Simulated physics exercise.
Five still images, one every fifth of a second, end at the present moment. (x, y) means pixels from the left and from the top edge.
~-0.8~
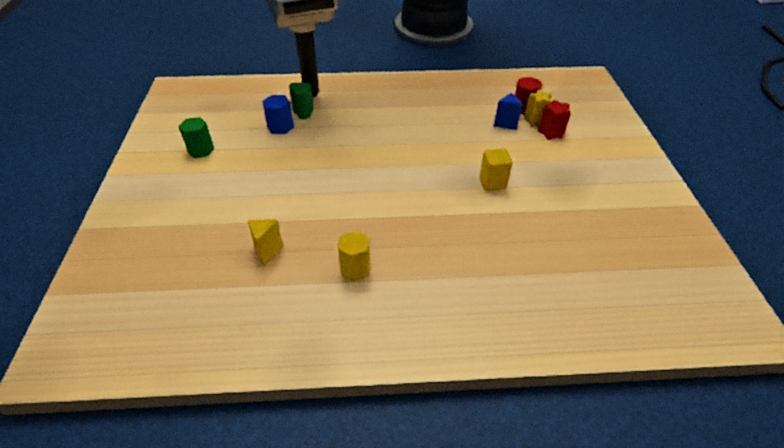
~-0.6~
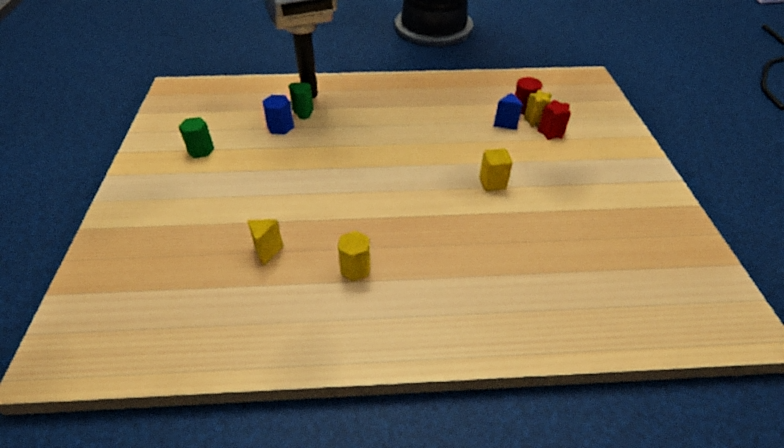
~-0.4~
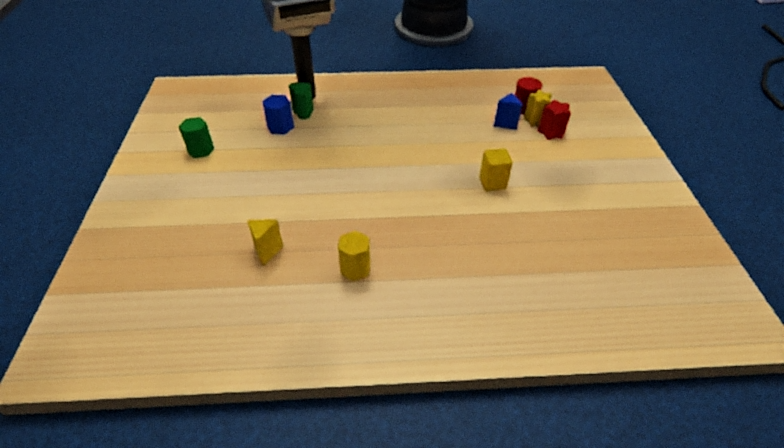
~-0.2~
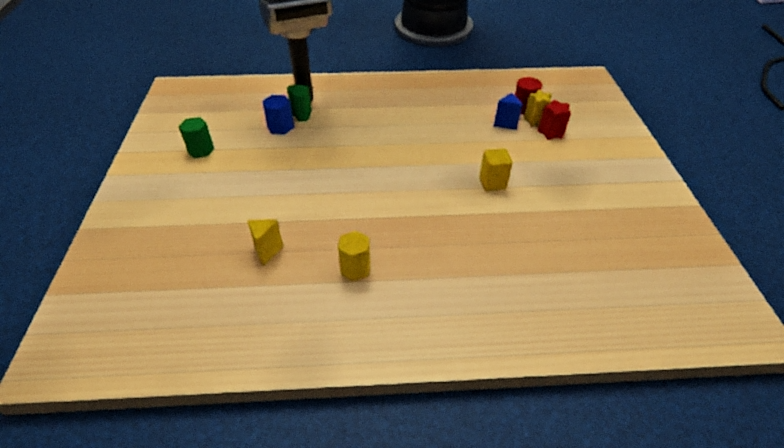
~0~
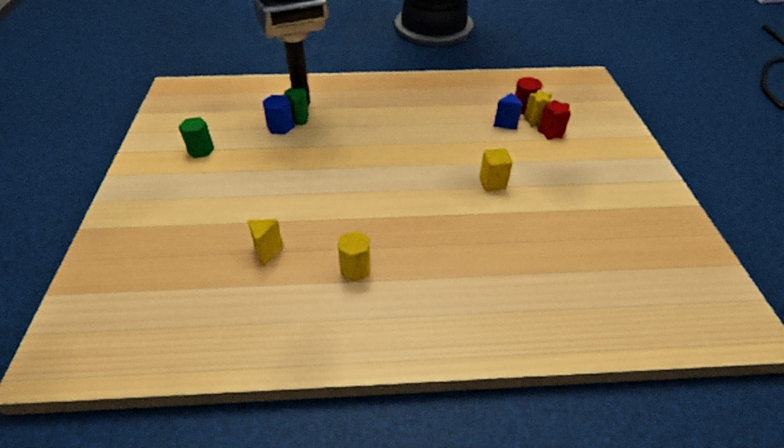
The clip opens on a wooden board scattered with red, yellow, blue and green blocks, a dark rod beside a small green block near the back left. The rod shifts slightly left and toward the viewer, nudging that green block closer against the blue one, while the other blocks stay still.
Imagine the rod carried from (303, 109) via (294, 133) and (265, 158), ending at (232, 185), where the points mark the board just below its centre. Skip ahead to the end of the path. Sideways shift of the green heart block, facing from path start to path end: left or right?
It will end up to the left.
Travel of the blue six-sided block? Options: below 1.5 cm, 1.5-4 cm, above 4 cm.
Shift of 1.5 to 4 cm.
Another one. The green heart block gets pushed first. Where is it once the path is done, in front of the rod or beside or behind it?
Looking at the end of the path, the green heart block has slipped free of the rod.
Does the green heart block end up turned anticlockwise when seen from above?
My answer is yes.
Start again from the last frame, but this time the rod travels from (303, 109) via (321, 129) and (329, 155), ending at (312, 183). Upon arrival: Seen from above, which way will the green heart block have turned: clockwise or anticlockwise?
I'd predict that, seen from above, the green heart block rotates clockwise.
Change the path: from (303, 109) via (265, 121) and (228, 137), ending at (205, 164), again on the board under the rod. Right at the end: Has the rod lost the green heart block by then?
Yes
On the path given first. One third of the way, rod at (293, 129); blue six-sided block at (257, 111), turned 60° clockwise; green heart block at (279, 118), turned 35° clockwise.
Two thirds of the way, rod at (263, 153); blue six-sided block at (257, 111), turned 60° clockwise; green heart block at (258, 144), turned 20° anticlockwise.
At the end, rod at (230, 180); green six-sided block still; blue six-sided block at (257, 111), turned 60° clockwise; green heart block at (255, 154), turned 55° anticlockwise.
